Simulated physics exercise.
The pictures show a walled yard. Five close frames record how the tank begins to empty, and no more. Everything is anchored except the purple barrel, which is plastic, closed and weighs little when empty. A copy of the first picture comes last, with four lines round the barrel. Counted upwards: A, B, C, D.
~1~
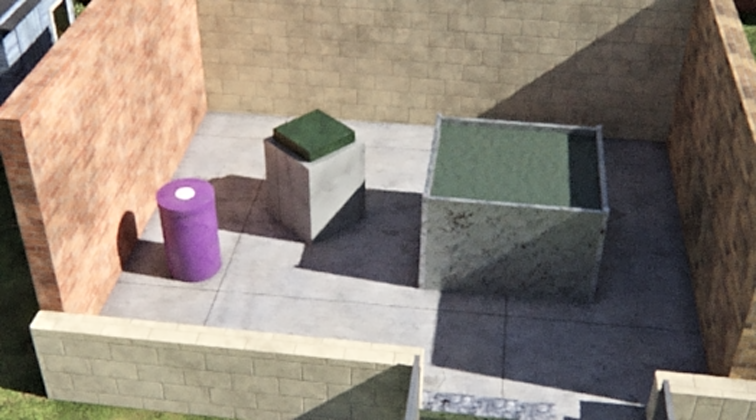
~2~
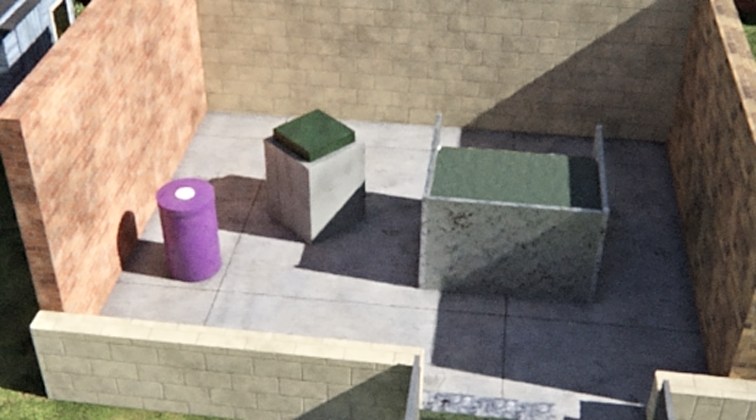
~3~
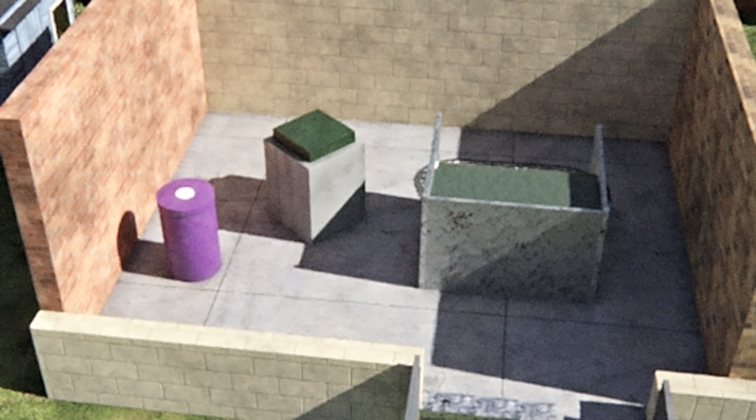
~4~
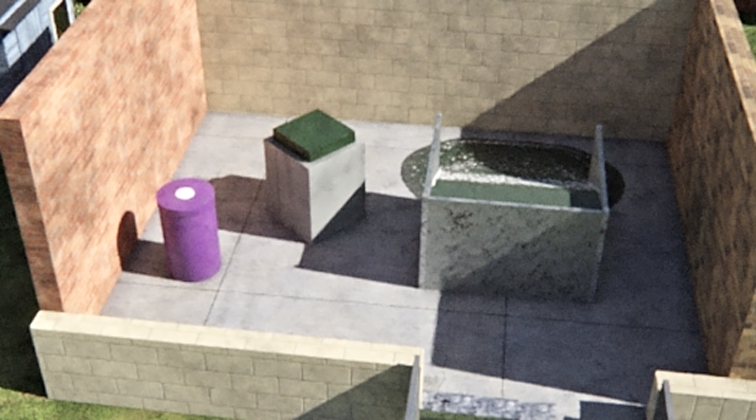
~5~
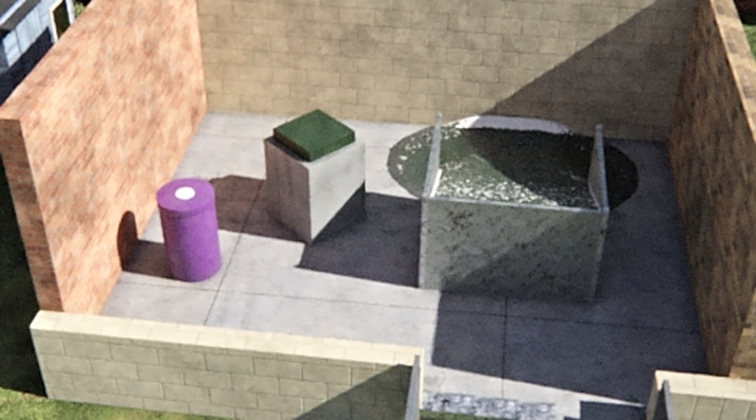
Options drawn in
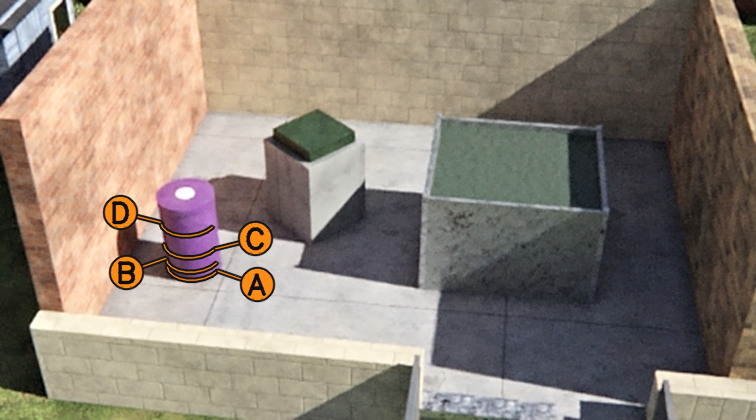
The back side of a full tank of dark green water vanished, and the water poured out behind it, spreading across the walled yard's ground in a widening pool while the purple barrel stayed still.
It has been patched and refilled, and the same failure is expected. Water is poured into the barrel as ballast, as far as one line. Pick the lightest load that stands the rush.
It is C.
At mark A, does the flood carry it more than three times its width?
Yes, clearly.
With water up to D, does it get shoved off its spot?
No, not at all.
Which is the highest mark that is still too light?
Here it is mark B.
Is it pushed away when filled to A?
Yes, it does.
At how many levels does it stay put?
Two of the four.
In orange, A at (187, 280); B at (186, 272); C at (184, 257); D at (181, 236); from the bottom up A, B, C, D.
With A, it is pushed about 5 times its own width away.
With B, it is pushed about half its own width away.
With C, it does not move.
With D, it does not move.
